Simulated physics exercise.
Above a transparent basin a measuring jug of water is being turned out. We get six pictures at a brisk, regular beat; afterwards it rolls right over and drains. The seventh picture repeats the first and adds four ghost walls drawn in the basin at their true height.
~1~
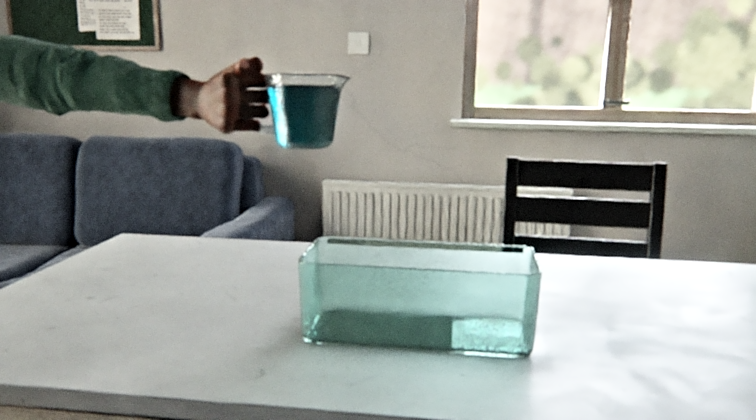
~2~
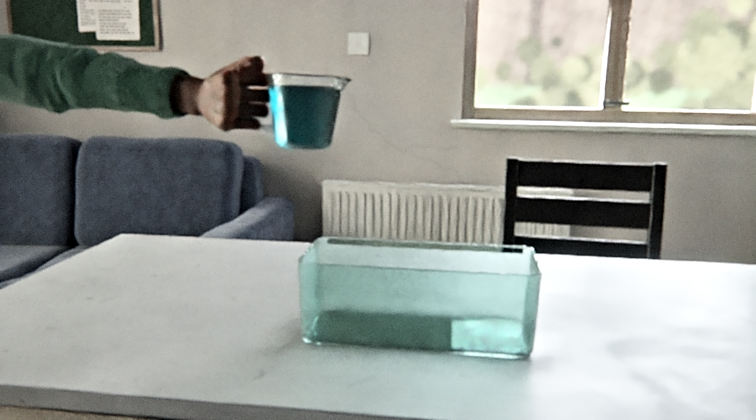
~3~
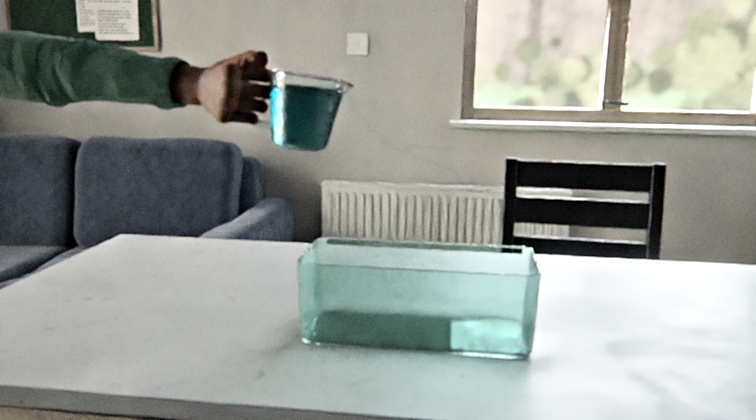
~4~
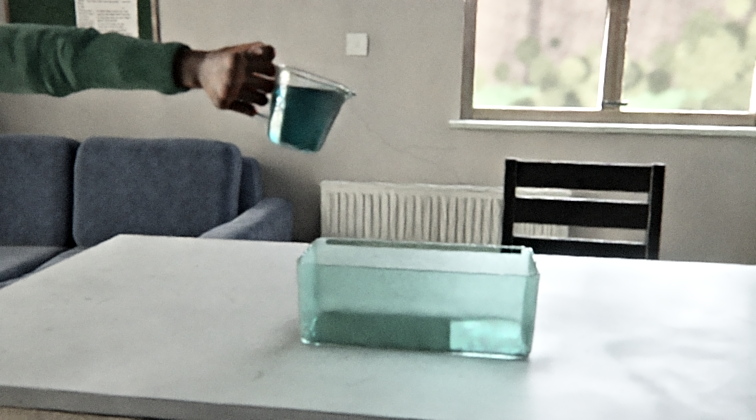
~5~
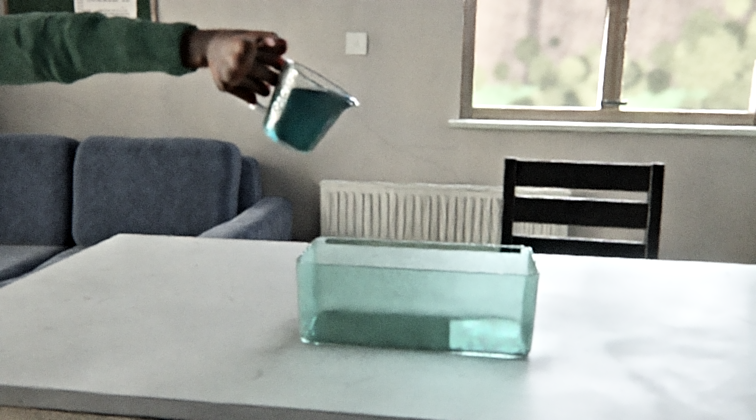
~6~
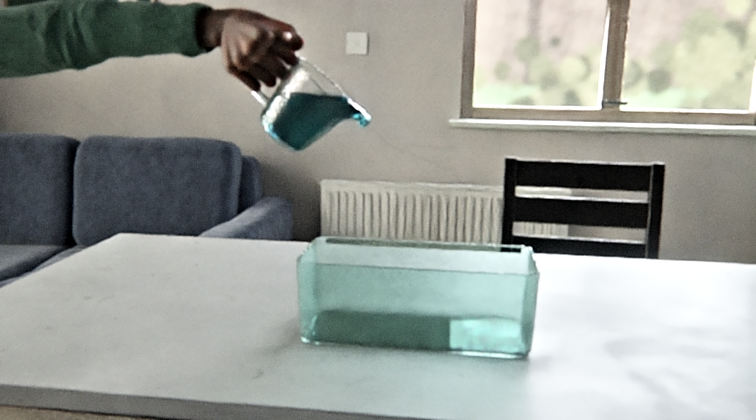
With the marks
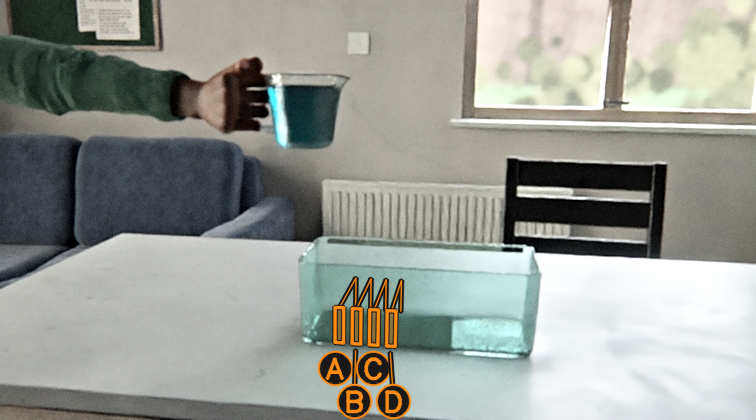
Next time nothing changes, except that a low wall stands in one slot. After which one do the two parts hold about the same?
Choose D.
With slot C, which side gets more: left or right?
The right one.
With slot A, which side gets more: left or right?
The right one.
On the marked copy, A at (338, 349); B at (355, 350); C at (372, 351); D at (390, 352).
Choosing A, about 4 % ends left of the wall and 93 % right of it; 3 % is lost outside.
Choosing B, about 6 % ends left of the wall and 90 % right of it; 4 % is lost outside.
Choosing C, about 12 % ends left of the wall and 86 % right of it.
Choosing D, about 53 % ends left of the wall and 44 % right of it.
